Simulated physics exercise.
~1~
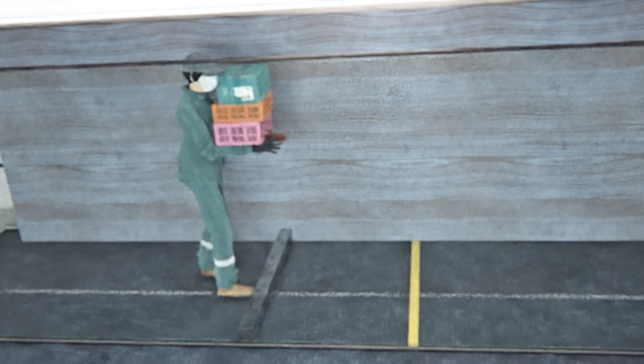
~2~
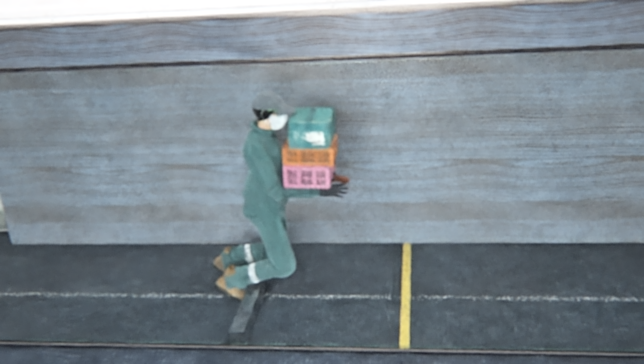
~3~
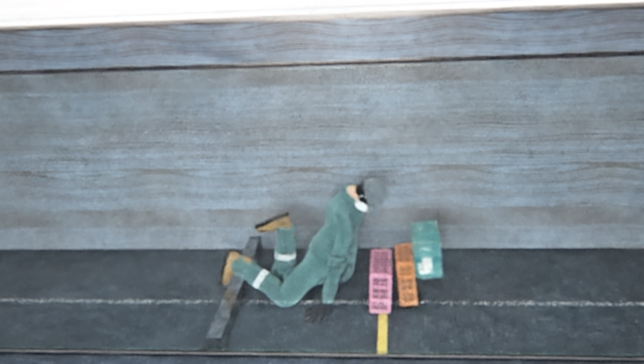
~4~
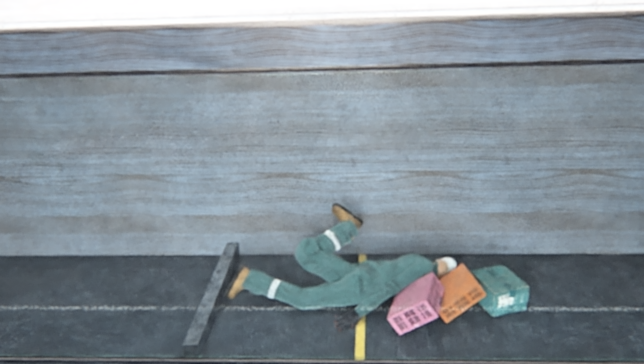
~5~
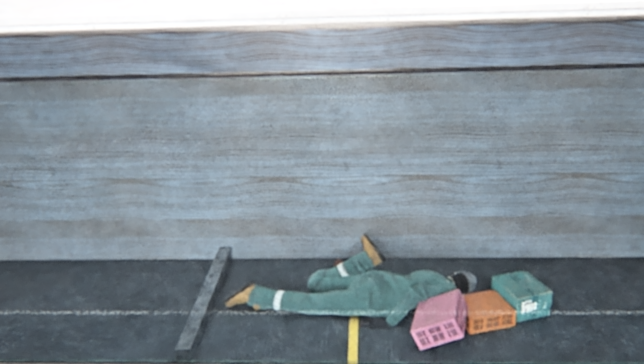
A person in green carrying a stack of pink, orange and teal crates tripped over a dark bar, dropped to their knees and pitched forward, ending face down across the yellow line with the toppled crates lying beyond it.
